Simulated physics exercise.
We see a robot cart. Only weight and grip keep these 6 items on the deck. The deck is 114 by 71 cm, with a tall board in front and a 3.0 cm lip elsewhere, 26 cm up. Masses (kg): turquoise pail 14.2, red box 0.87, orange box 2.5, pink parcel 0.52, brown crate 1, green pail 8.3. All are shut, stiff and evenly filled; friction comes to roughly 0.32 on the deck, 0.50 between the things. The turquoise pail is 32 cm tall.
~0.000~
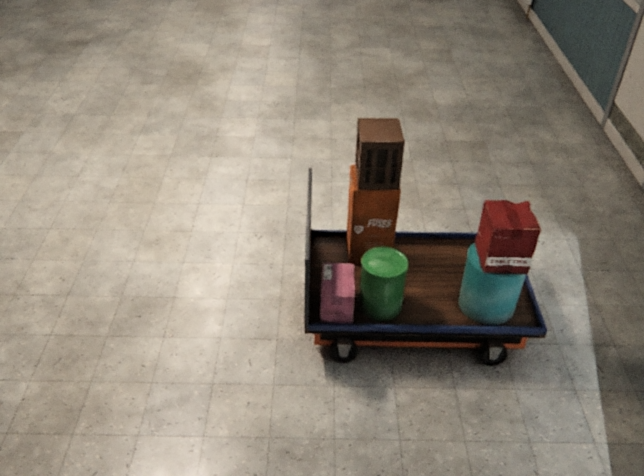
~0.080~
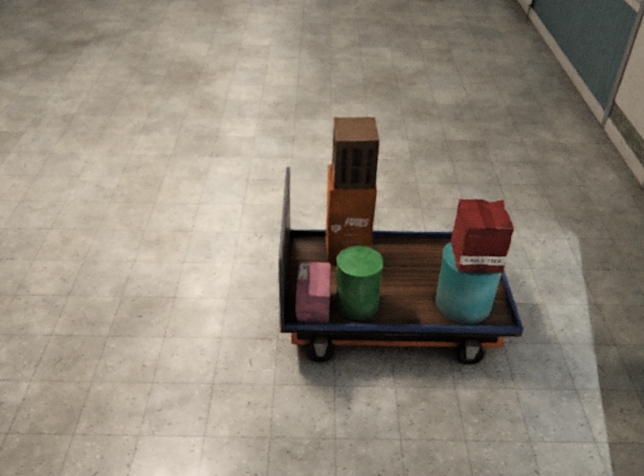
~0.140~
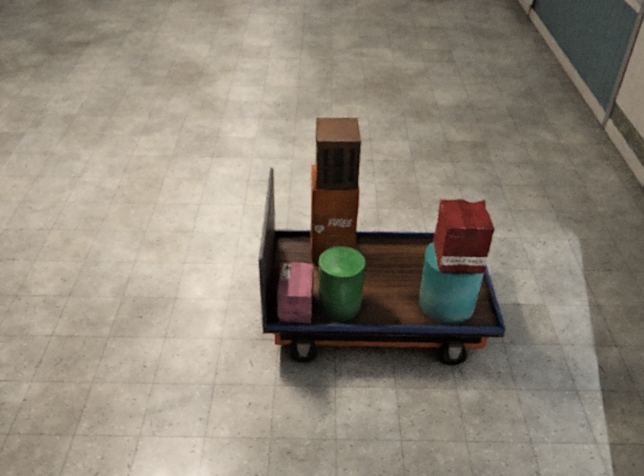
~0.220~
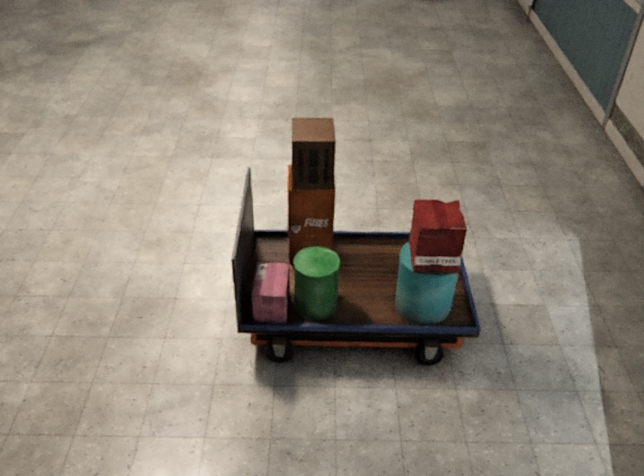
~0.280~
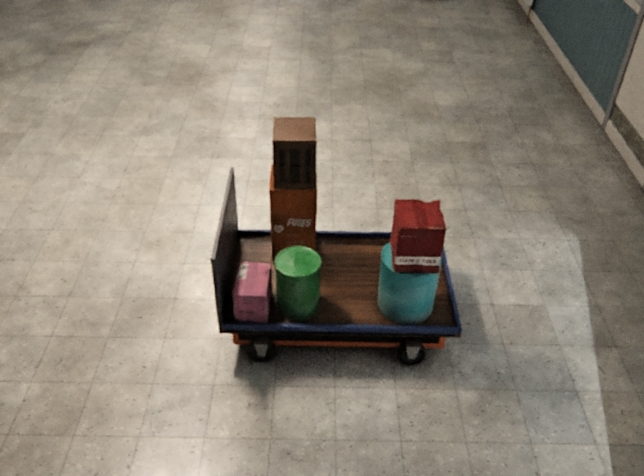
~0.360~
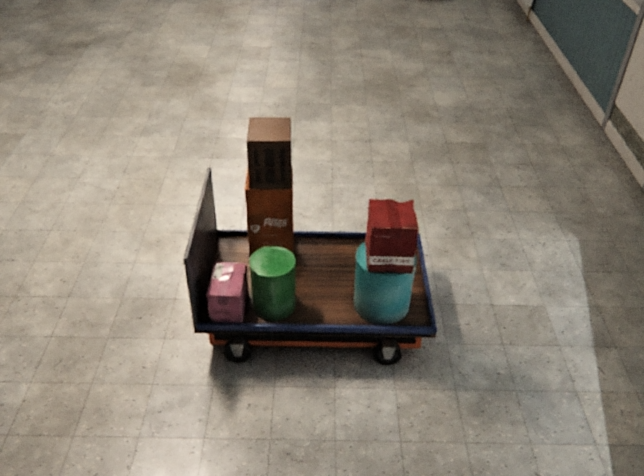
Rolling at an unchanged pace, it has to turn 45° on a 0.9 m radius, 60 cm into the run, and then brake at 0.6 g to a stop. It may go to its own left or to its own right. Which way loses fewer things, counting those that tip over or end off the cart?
Turn right.
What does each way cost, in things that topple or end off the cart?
Turning left 2, turning right 1.
Turning left. At 0.76 s, 114 cm covered, turned 25°; brown crate now off the cart; orange box leaning 19°; pink parcel slid 24 cm.
After 1.06 s, 159 cm covered, turned 45°; orange box now off the cart; green pail slid 23 cm; pink parcel slid 22 cm.
After 1.36 s, 180 cm covered, turned 45°, stopped; red box slid 11 cm near (143, 318); turquoise pail slid 11 cm near (151, 366); green pail slid 23 cm.
At rest (1.9 s), off the cart, orange box and brown crate; not toppled but over 10 cm from the start, turquoise pail, red box, pink parcel and green pail. In the last view, turquoise pail near (140, 373), red box near (131, 325).
Turning right instead, brown crate tipped over or off the cart, 1 of 6 in all.
